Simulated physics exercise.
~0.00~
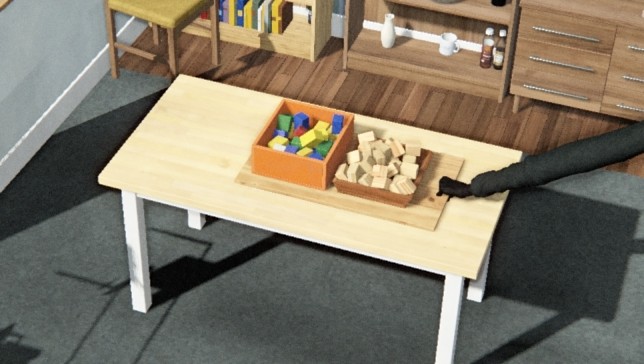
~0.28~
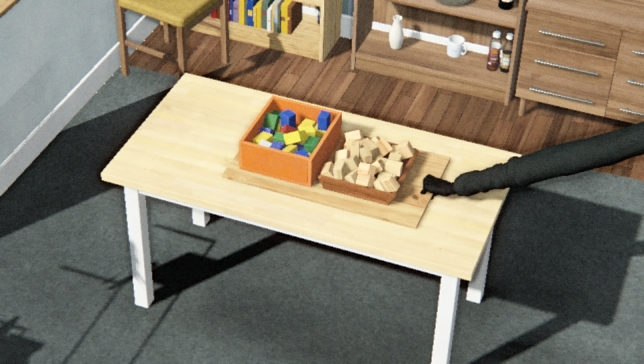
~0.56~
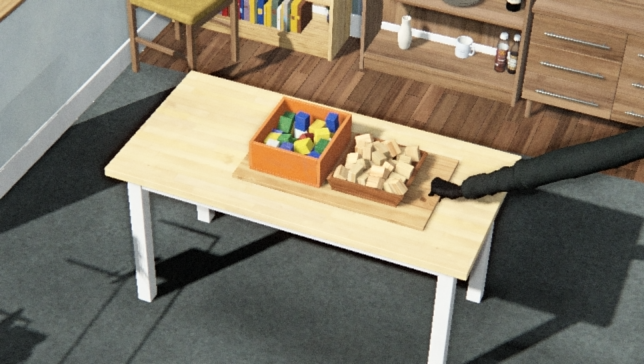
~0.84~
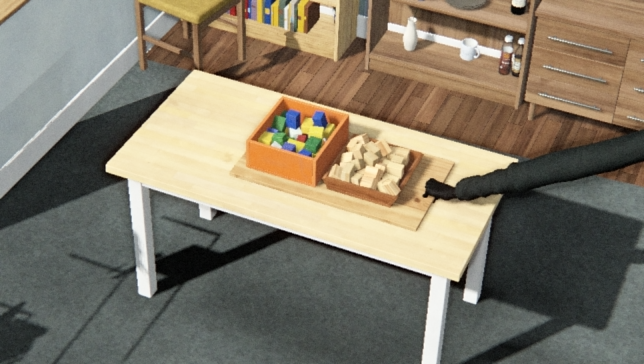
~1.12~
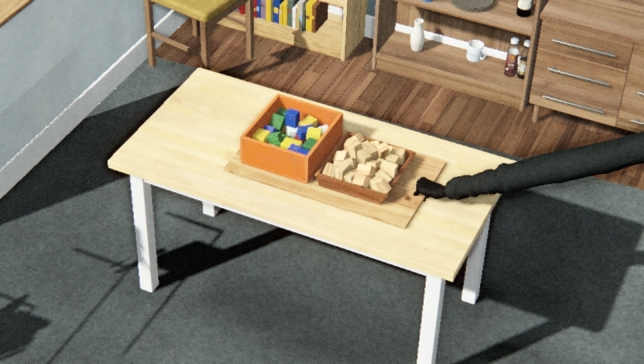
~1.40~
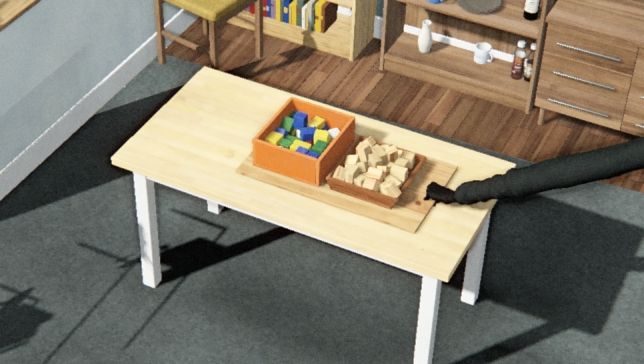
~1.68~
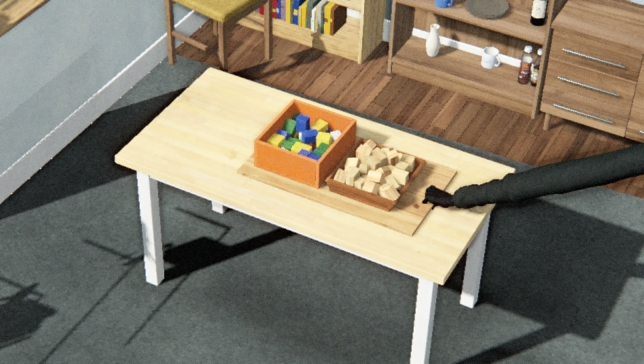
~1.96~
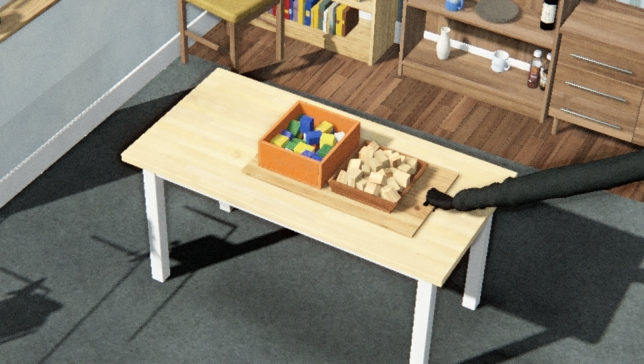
A board holding two tubs of blocks shakes side to side, and nothing spills out.
